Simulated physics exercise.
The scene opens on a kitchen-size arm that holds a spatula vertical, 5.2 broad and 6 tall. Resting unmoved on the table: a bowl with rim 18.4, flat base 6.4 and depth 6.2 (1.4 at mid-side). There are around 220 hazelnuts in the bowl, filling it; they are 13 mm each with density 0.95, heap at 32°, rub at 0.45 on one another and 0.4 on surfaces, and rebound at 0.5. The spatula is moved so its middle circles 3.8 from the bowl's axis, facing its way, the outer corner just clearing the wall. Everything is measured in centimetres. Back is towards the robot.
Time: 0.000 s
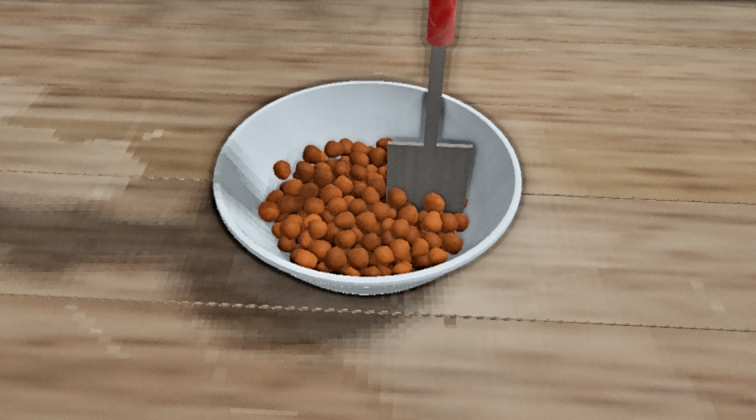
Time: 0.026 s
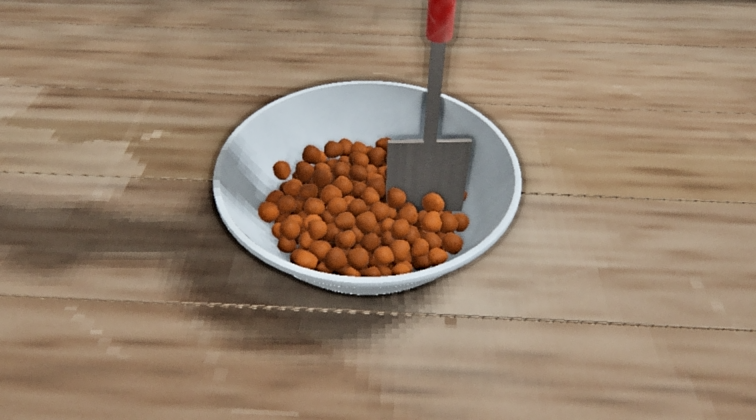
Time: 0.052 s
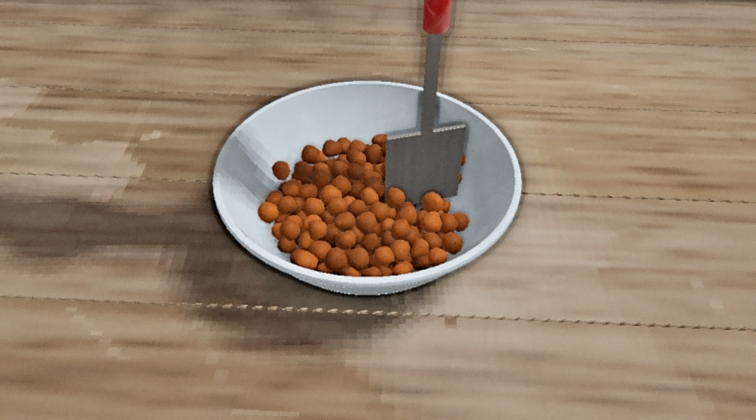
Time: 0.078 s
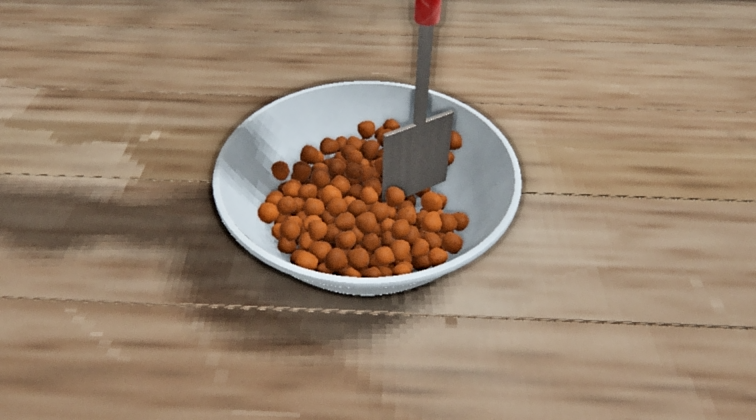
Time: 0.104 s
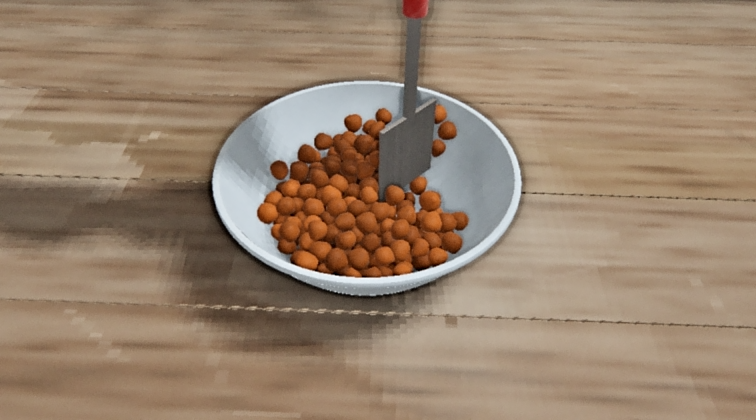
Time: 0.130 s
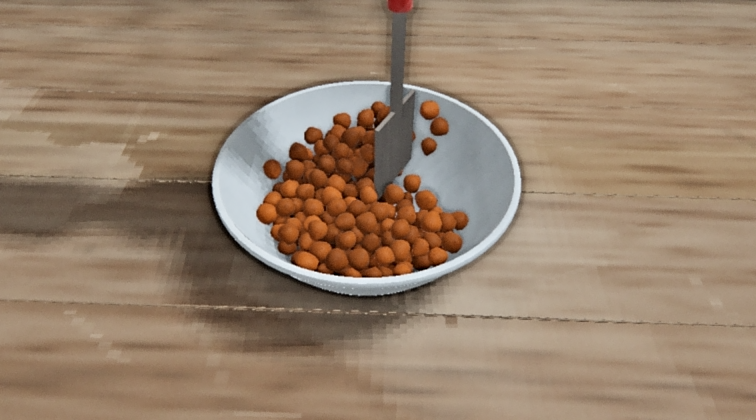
A white bowl holding a heap of small round orange-brown nuts sits on a wooden plank surface, seen from above at an angle by a still camera. A flat grey metal spatula with a red handle stands upright in the bowl's right side. After barely moving, it sweeps leftward along the far side, turning its blade nearly edge-on and pushing nuts up the back wall.
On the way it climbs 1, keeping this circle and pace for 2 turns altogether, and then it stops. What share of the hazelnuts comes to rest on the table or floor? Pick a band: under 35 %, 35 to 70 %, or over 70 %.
Band: Under 35 %.
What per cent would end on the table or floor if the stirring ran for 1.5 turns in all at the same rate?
I'd reckon near 20 per cent.
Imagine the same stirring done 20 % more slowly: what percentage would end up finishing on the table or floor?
Estimated share: About 10 per cent.
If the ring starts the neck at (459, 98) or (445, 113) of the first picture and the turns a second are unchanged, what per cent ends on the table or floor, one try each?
I'd put it at around 0 and 20 percent.
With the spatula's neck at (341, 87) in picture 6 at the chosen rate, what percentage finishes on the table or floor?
Roughly 45 per cent.
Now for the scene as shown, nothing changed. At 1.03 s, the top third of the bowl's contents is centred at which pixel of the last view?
(309, 238).
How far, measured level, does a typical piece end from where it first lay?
Roughly 9 cm, measured level.
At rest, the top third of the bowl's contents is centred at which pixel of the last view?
Somewhere close to (414, 185).
After 0.58 s, 321° round, highest piece 8 above the table; 202 in the bowl, 15 on the table or floor, 3 in flight or on the tool.
After 1.03 s, 219° round, highest piece 8 above the table; 188 in the bowl, 32 on the table or floor.
After 1.45 s, 0° round, highest piece 6 above the table; 178 in the bowl, 42 on the table or floor.
After 2.15 s, 0° round, highest piece 6 above the table; 178 in the bowl, 42 on the table or floor.
At rest, 178 in the bowl, 42 on the table or floor. That is 19 % on the table or floor.
